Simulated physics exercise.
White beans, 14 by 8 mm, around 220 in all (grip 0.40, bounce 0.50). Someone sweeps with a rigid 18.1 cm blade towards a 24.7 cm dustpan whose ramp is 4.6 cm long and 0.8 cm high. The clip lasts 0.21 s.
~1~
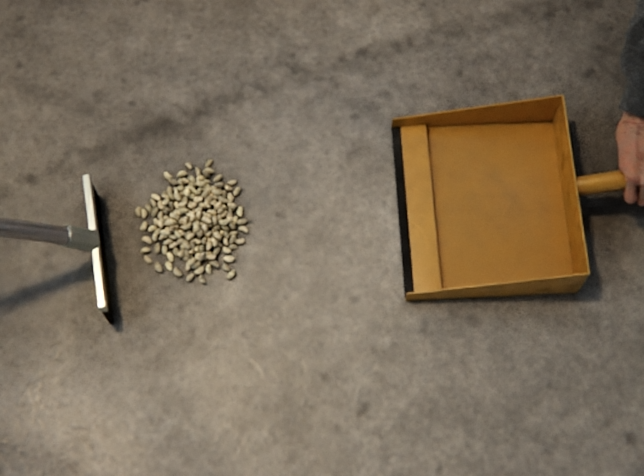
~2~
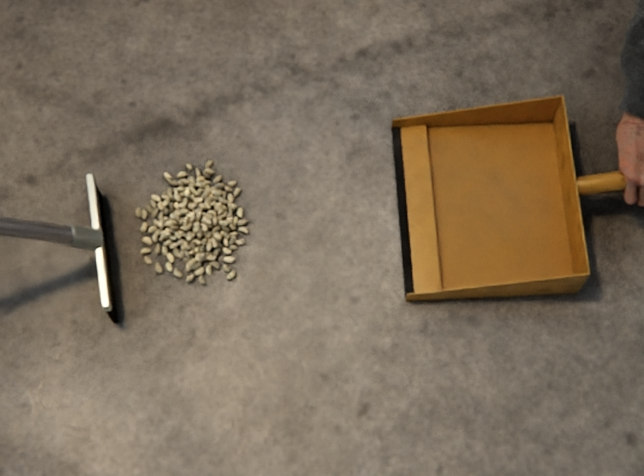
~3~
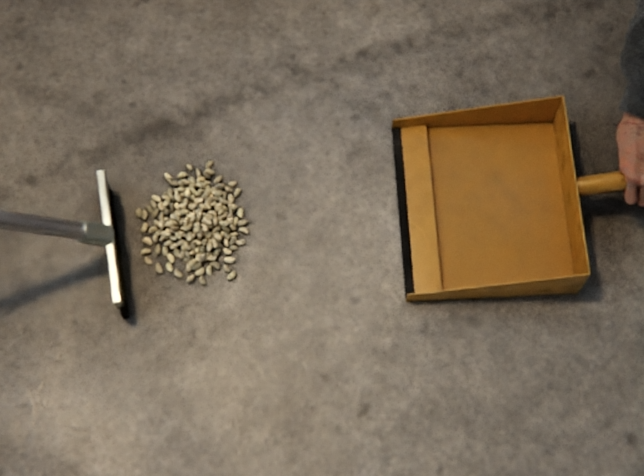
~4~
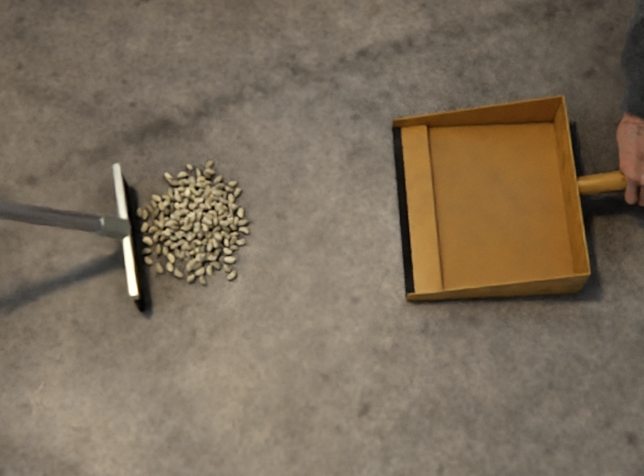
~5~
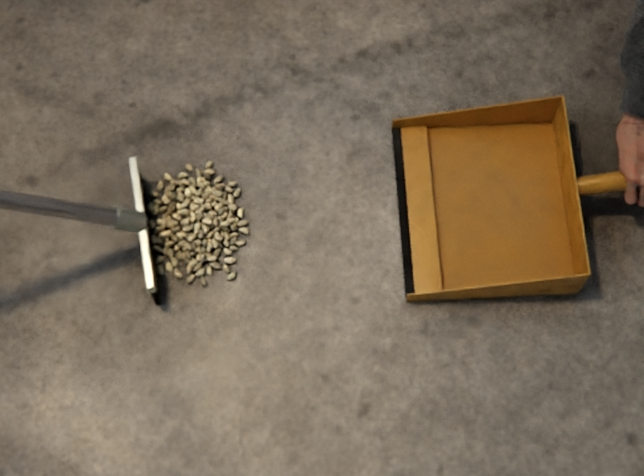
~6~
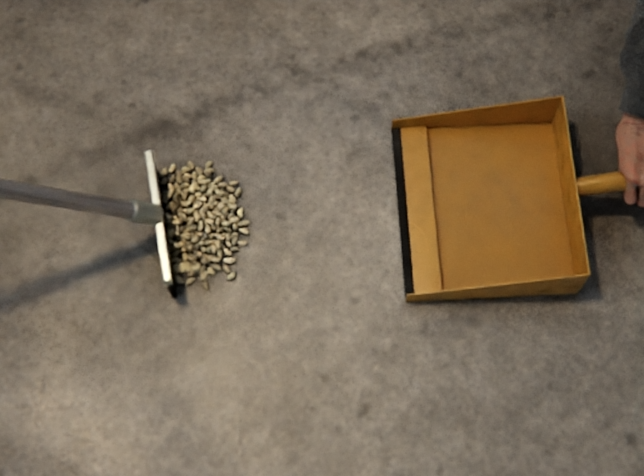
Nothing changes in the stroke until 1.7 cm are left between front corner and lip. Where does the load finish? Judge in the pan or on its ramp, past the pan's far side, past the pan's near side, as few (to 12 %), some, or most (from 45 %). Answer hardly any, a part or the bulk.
Pan a part, far side a part, near side hardly any.
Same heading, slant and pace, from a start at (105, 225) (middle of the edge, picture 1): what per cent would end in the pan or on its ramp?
About 15 per cent.
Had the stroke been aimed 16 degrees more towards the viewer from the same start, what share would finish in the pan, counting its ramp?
It would be near 30 per cent.
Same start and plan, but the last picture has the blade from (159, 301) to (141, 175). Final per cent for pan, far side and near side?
Pan 25, far 5, near 5.
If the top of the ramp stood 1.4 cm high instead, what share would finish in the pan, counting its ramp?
It would be near 25 per cent.
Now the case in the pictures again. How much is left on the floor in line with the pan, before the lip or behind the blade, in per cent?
Some 40 per cent.
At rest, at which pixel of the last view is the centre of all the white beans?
At about (391, 155).
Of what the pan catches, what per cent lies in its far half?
About 90 per cent.
Then, 0.27 s after the last picture, middle of the blade 17 cm from the lip; 0 % over the lip, far side 5 %, near side 0 %.
Then, 0.46 s after the last picture, middle of the blade 8 cm from the lip; 0 % over the lip, far side 20 %, near side 5 %.
Then, 0.76 s after the last picture, middle of the blade 3 cm from the lip; 25 % over the lip, far side 30 %, near side 5 %.
In the end, pan 25 %, far side 30 %, near side 5 %, in front of the lip or behind the blade 40 %.
